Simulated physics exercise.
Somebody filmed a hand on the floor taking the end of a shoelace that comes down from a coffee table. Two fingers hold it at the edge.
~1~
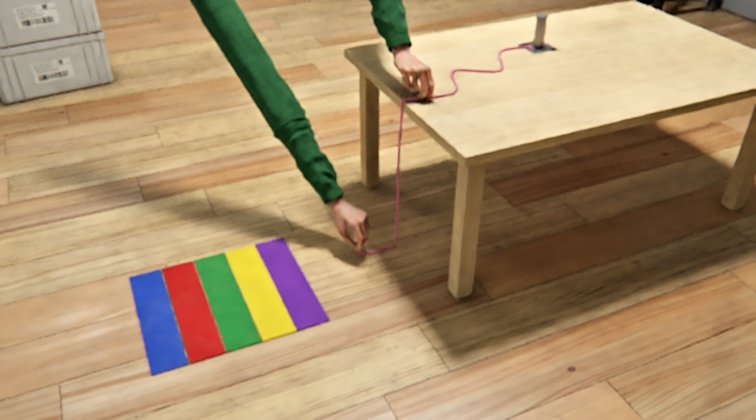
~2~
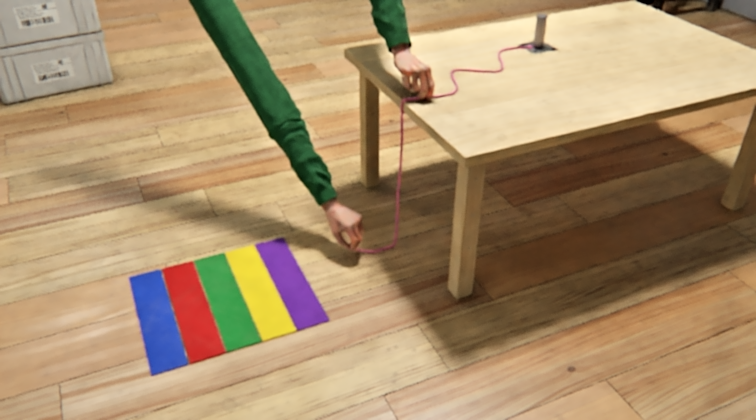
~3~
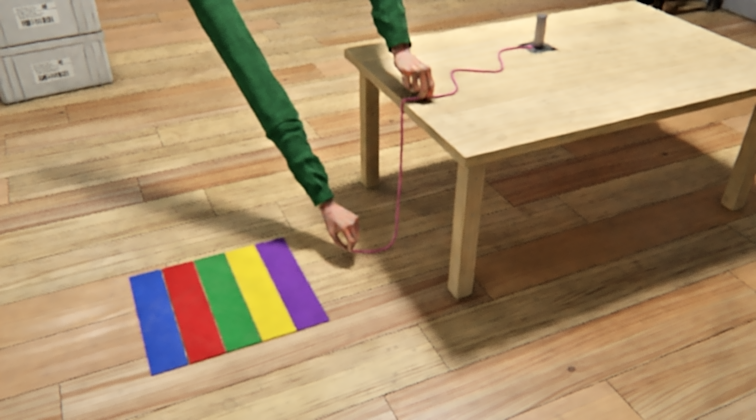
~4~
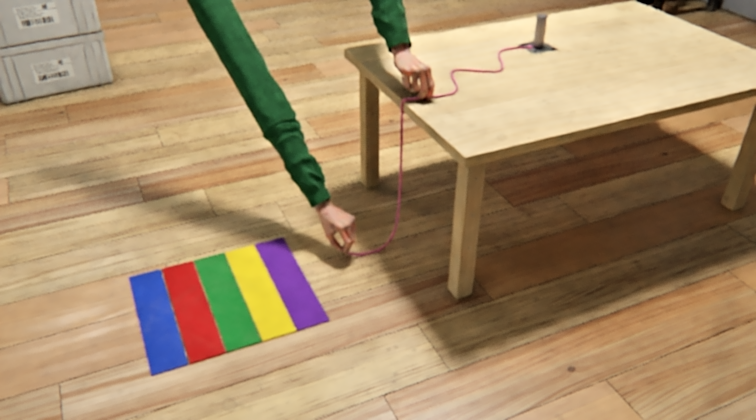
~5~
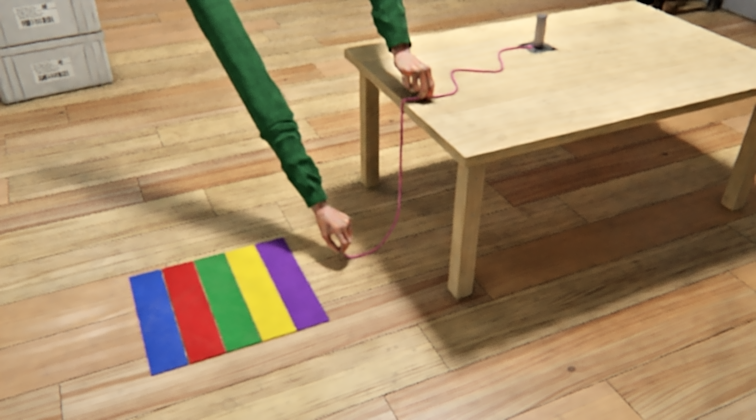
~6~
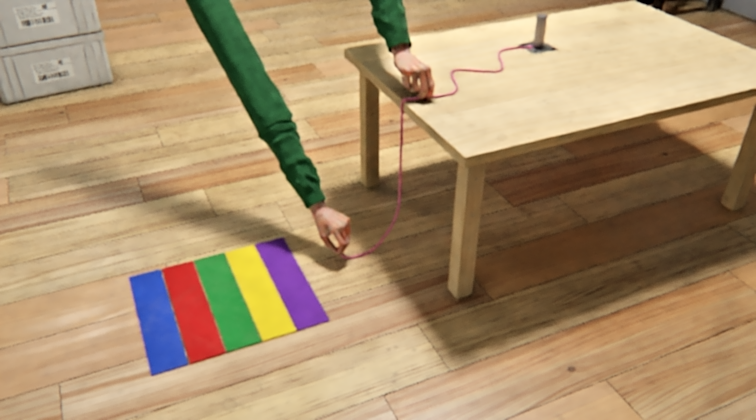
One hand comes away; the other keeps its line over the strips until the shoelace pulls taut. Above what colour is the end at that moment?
It gets as far as the red strip.
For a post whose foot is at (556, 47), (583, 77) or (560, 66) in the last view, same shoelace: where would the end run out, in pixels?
Try by try, around (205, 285), (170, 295) and (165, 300).
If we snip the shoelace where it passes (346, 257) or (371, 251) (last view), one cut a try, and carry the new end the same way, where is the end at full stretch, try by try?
About (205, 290) and (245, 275).
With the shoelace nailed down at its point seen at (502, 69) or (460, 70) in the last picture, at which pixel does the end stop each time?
In that order: (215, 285) and (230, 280).
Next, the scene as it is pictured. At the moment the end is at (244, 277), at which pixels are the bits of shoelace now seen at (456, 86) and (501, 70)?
The first at (411, 93), the second at (475, 69).
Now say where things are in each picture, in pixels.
End (357, 246); purple (305, 308); yellow (272, 318); green (237, 329); red (202, 339); blue (165, 350), in the first frame.
End (351, 248); shoelace through (503, 50) (485, 72) (456, 86) (403, 106) (400, 174) (396, 232), in the second frame.
End (347, 249), in the third frame.
End (343, 250); shoelace through (503, 50) (485, 72) (456, 86) (403, 106) (401, 174) (394, 232), in the fourth frame.
End (340, 251), in the fifth frame.
End (338, 251); shoelace through (503, 50) (485, 72) (456, 86) (403, 106) (400, 174) (388, 232), in the sixth frame.
Early on, end near (244, 277); over yellow.
Midway, end near (209, 287); over green.
At the end of the slack, end near (187, 293); over red. The red one.
